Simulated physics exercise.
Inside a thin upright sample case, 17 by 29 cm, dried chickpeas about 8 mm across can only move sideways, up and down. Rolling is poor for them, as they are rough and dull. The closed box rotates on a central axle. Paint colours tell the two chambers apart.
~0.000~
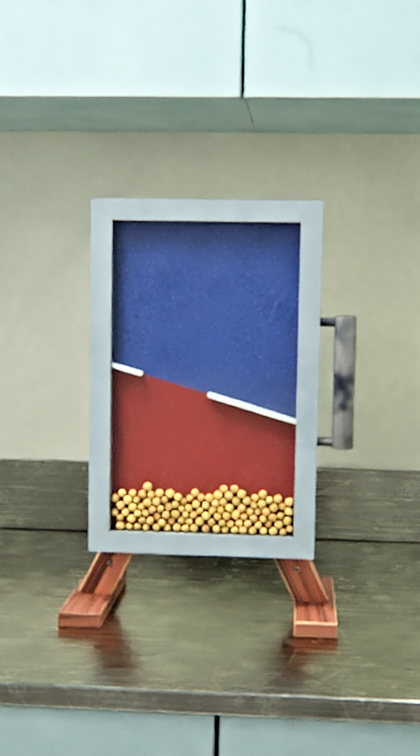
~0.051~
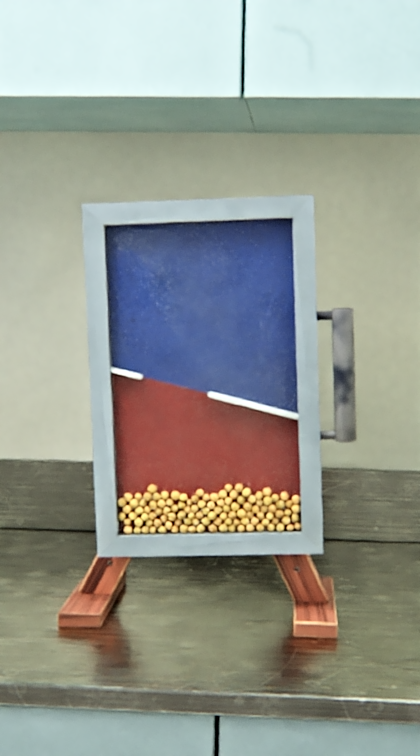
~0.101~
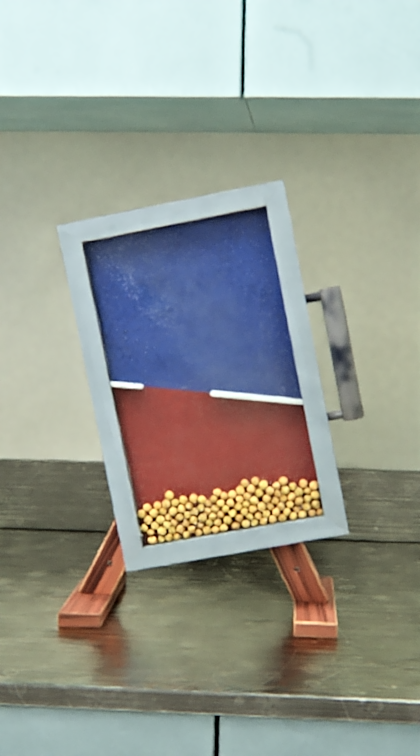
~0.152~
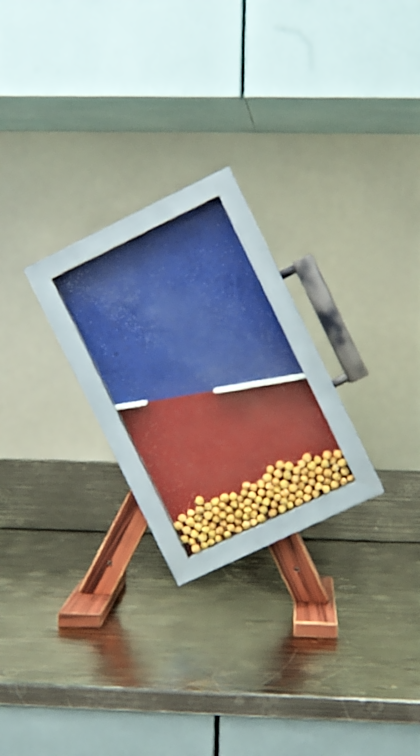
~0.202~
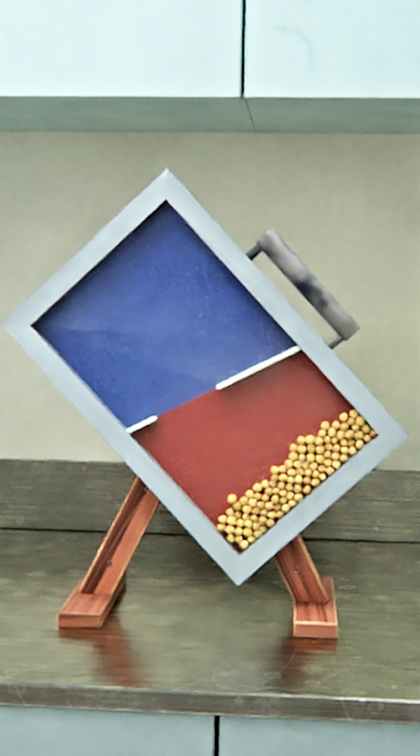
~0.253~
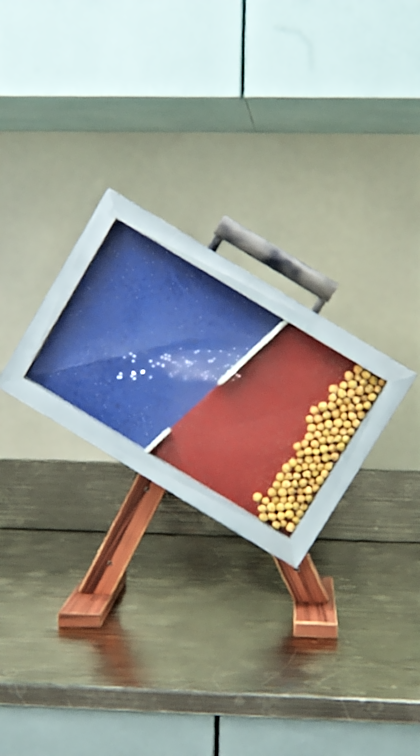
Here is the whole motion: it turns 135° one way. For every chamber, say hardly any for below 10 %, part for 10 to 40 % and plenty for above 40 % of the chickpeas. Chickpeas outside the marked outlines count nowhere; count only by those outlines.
Red plenty, blue plenty.
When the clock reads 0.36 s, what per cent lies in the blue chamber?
Roughly 0 %.
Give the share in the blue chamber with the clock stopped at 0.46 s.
I'd put it around 0 in a hundred.
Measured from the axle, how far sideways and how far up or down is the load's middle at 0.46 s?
Right about 11 cm, up about 3 cm.
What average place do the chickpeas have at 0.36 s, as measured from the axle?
12 cm right, 1 cm below.
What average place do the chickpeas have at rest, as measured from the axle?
Right: About 3 cm; below: About 7 cm.
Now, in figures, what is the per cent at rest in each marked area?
In per cent: Red chamber holds 50 and blue chamber holds 50.
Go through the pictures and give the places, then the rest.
Level; about 110 chickpeas; chickpeas centred (203, 512); top one (234, 489); red (197, 462), blue (210, 308), in the first frame.
Turned 3° anticlockwise; chickpeas centred (209, 512); top one (239, 488), in the second frame.
Turned 12° anticlockwise; chickpeas centred (229, 510); top one (283, 481); wall ends (109, 384) to (141, 387), (213, 393) to (305, 402), in the third frame.
Turned 27° anticlockwise; chickpeas centred (262, 500); top one (338, 454), in the fourth frame.
Turned 43° anticlockwise; chickpeas centred (294, 479); top one (354, 414), in the fifth frame.
Turned 60° anticlockwise; chickpeas centred (319, 450); top one (359, 369); red (273, 427), blue (147, 338), in the sixth frame.
After 0.36 s, it stands 95° anticlockwise; the chickpeas' middle is 12 cm right of and 1 cm below the centre; red 100 %.
After 0.46 s, it stands 125° anticlockwise; the chickpeas' middle is 11 cm right of and 3 cm above the centre; red 100 %.
After 0.55 s, it stands 135° anticlockwise; the chickpeas' middle is 8 cm right of and 1 cm above the centre; red 90 %, blue 10 %.
Settled by 1.7 s, it stands 135° anticlockwise; red 50 %, blue 50 %.
